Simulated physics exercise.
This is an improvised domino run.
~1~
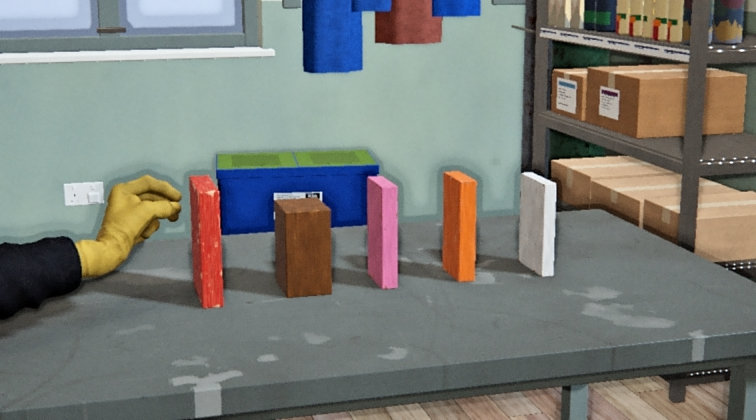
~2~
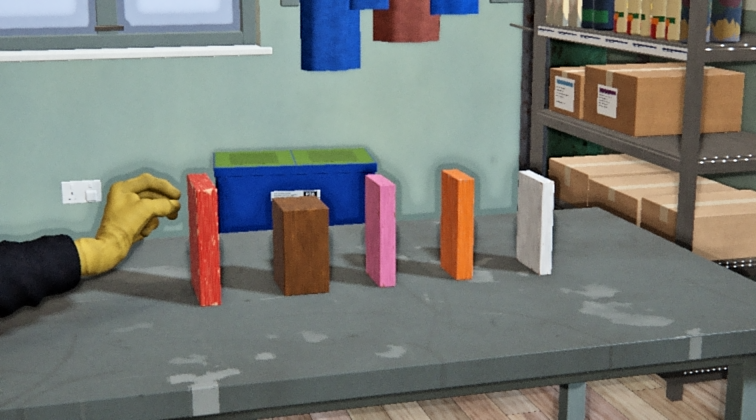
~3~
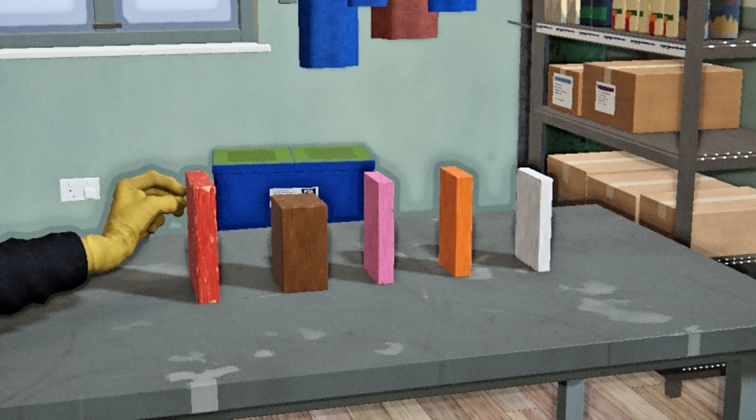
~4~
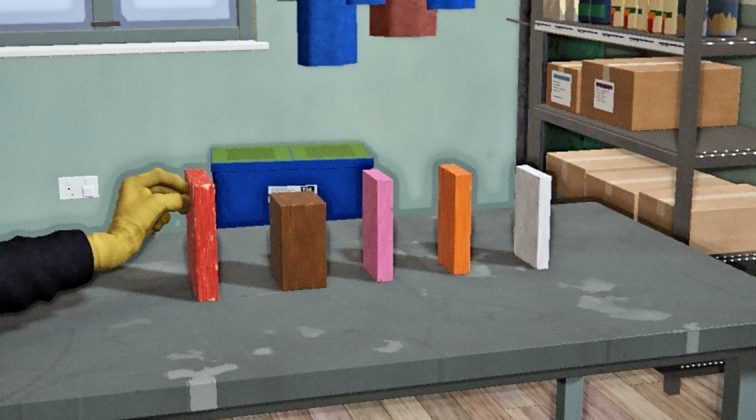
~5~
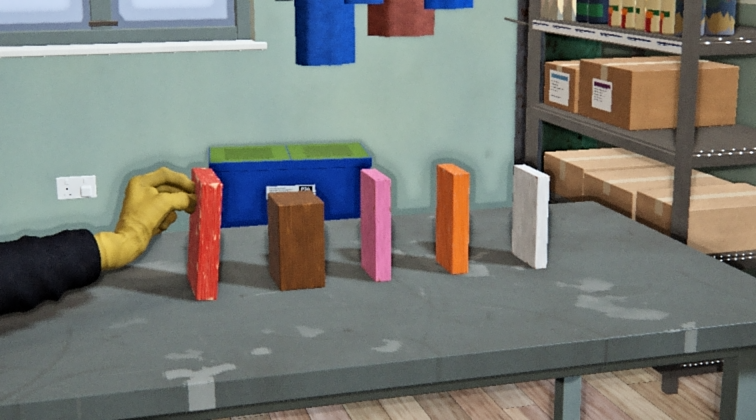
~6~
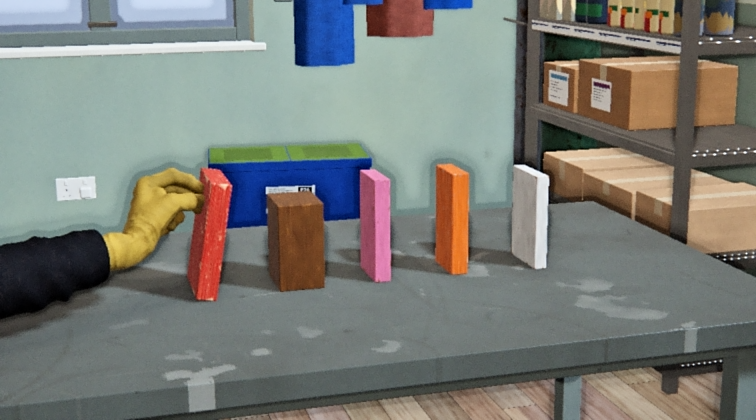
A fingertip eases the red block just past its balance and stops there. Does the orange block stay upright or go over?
The orange block is still upright.
Then, 0.10 s later than the last frame, red block 15° over.
Then, 0.20 s later than the last frame, red block 25° over.
Then, 0.30 s later than the last frame, red block 35° over.
Then, 0.60 s later than the last frame, orange block resting near (452, 219).
When it is over, all 3 as before. End places, in pixels of the last picture, orange block near (452, 219).
